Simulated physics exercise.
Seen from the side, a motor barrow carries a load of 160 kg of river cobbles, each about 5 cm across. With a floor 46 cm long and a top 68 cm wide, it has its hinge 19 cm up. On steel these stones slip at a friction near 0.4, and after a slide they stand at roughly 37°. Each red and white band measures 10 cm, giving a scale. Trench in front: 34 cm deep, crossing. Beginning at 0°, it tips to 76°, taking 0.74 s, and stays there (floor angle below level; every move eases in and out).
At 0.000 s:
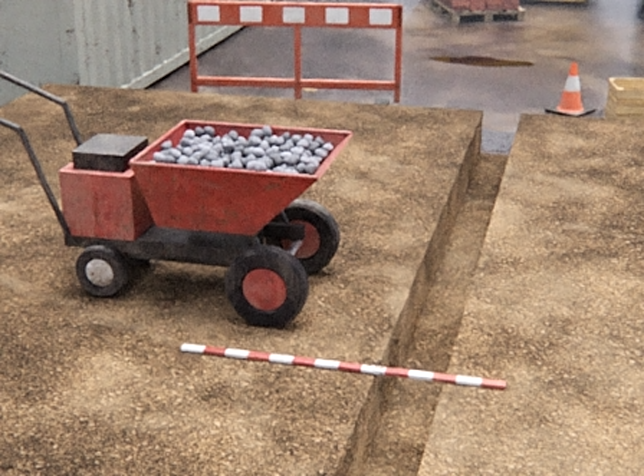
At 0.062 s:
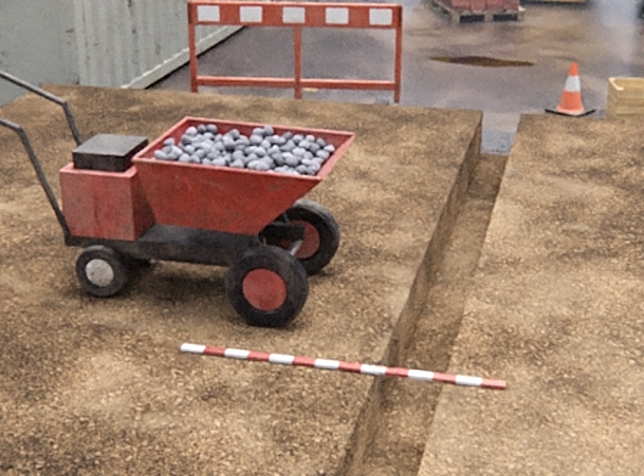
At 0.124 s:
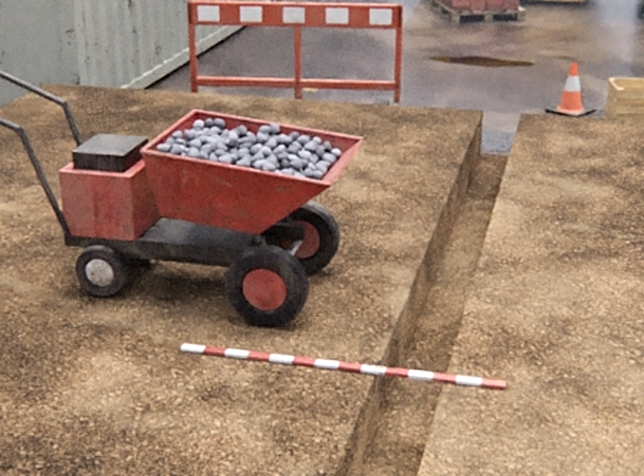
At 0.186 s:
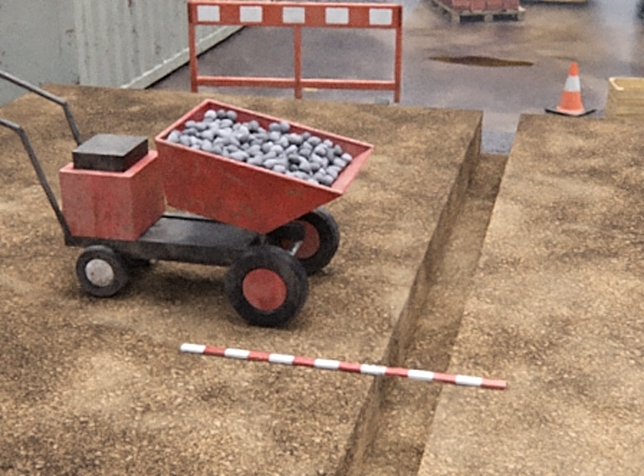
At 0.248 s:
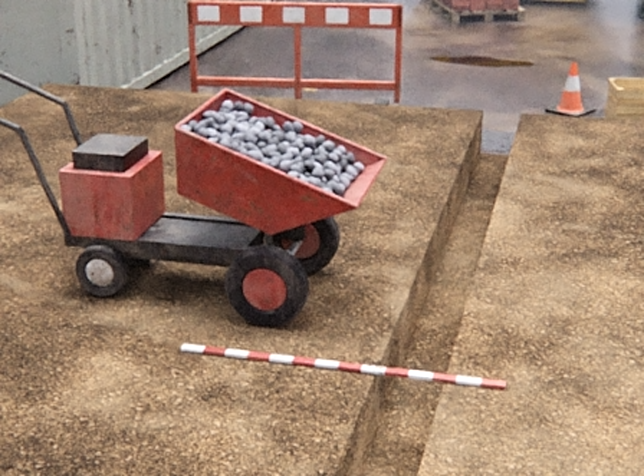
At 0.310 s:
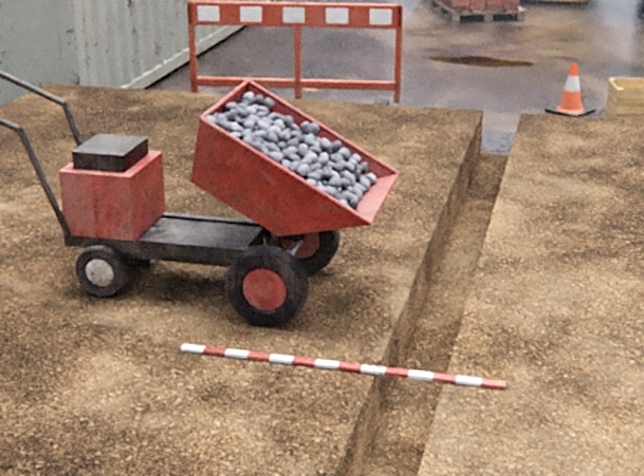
A red motor barrow loaded with grey cobbles stood beside a narrow trench, and its skip tilted forward to the right, slowly at first and then more steeply, while the wheels stayed still.
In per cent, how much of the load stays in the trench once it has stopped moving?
I would say about 75 per cent.
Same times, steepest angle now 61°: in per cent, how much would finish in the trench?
Share in trench: Approx. 70%.
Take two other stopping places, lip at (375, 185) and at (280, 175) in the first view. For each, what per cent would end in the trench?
Near 0 then near 75 percent.
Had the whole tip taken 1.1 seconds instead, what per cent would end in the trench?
My guess is near 80 percent.
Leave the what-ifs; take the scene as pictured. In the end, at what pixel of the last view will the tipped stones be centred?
Around (442, 349).
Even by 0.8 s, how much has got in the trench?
40 per cent, give or take.
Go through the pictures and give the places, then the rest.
In the first picture, the skip is at 0°, its lip at (318, 178); the top of the load is at (276, 143).
In the second picture, the skip is at 2°, its lip at (321, 180); the top of the load is at (261, 141); the stones move at 0.3 m/s on average.
In the third picture, lip at (330, 185), floor tilted 6°, highest stones at (216, 132); the stones move at 0.7 m/s on average.
In the fourth picture, lip at (343, 194), floor tilted 12°, highest stones at (217, 124); the stones move at 1.0 m/s on average.
In the fifth picture, lip at (357, 207), floor tilted 20°, highest stones at (227, 116); the stones move at 1.2 m/s on average.
In the sixth picture, the skip is at 29°, its lip at (371, 224); the top of the load is at (243, 108); the stones move at 1.3 m/s on average.
After 0.6 s the floor is at 64°; 100 % in the skip; the foremost stones are at (410, 259).
After 0.8 s the floor is at 76°; 48 % in the skip, 42 % in the trench, 10 % past the trench; the foremost stones are at (502, 317).
After 1.2 s the floor is at 76°; 4 % in the skip, 71 % in the trench, 25 % past the trench; the foremost stones are past the picture's edge.
After 3.1 s the floor is at 76°; 0 % in the skip, 75 % in the trench, 25 % past the trench; the foremost stones are past the picture's edge.
